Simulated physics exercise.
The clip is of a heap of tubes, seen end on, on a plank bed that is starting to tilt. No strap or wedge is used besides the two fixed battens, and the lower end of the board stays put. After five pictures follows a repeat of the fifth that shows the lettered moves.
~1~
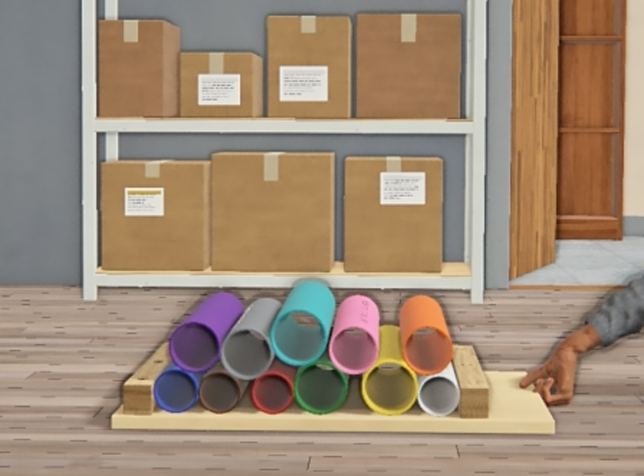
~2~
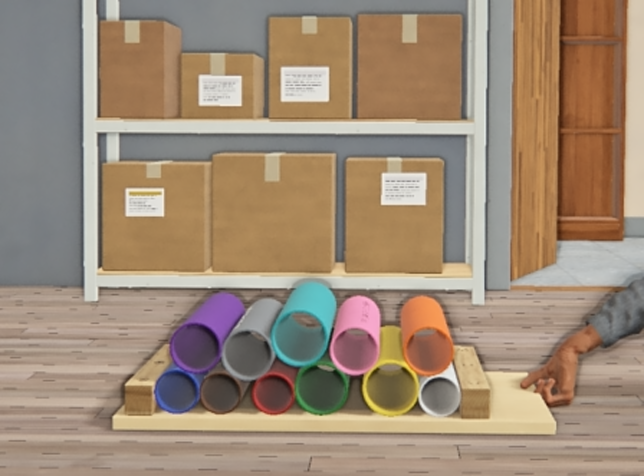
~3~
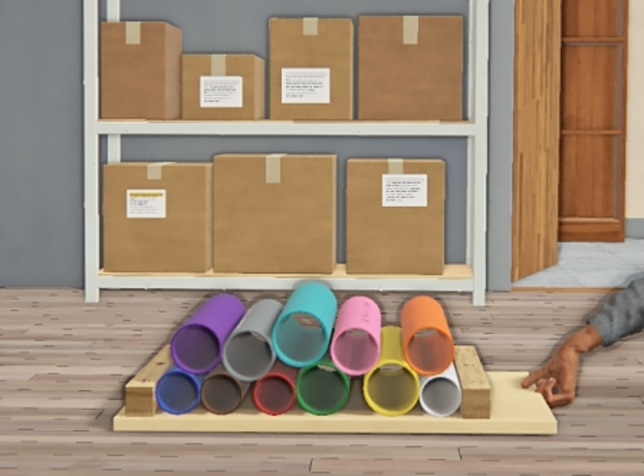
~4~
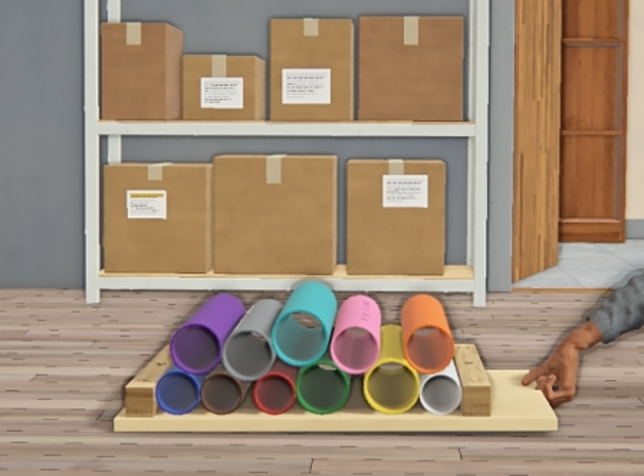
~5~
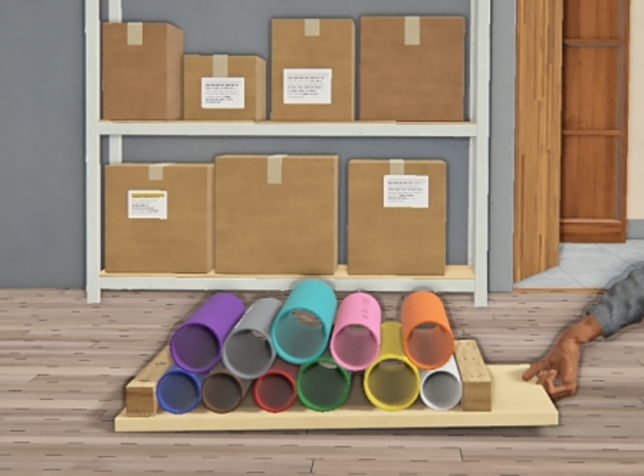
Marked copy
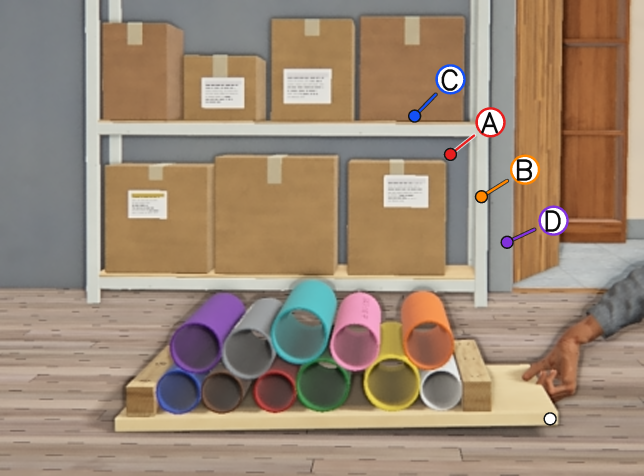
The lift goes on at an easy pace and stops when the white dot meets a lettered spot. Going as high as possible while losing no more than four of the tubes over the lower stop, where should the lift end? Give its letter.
The last mark within the limit is A.
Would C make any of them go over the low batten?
Yes.
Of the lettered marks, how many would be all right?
Three of them.
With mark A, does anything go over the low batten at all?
Yes, at A.
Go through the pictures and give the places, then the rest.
Green tube (320, 388); yellow tube (390, 388); white tube (439, 395), in the first frame.
White tube (440, 396); grey tube (247, 355), in the second frame.
Board (338, 385); yellow tube (392, 389); white tube (441, 396); blue tube (177, 393), in the third frame.
Board (338, 384); blue tube (178, 393); brown tube (221, 394), in the fourth frame.
Board (339, 381); blue tube (178, 392); brown tube (222, 392), in the fifth frame.
On the copy, A at (450, 155); B at (481, 197); C at (415, 116); D at (507, 242); the white dot at (550, 419).
On A. First, board at 21°.
Then, board at 39°.
Finally, board at 39°, four over the low batten (grey, pink, purple, turquoise).
By contrast, B four over the low batten (grey, pink, purple, turquoise); C five over the low batten; D three over the low batten (grey, purple, turquoise).
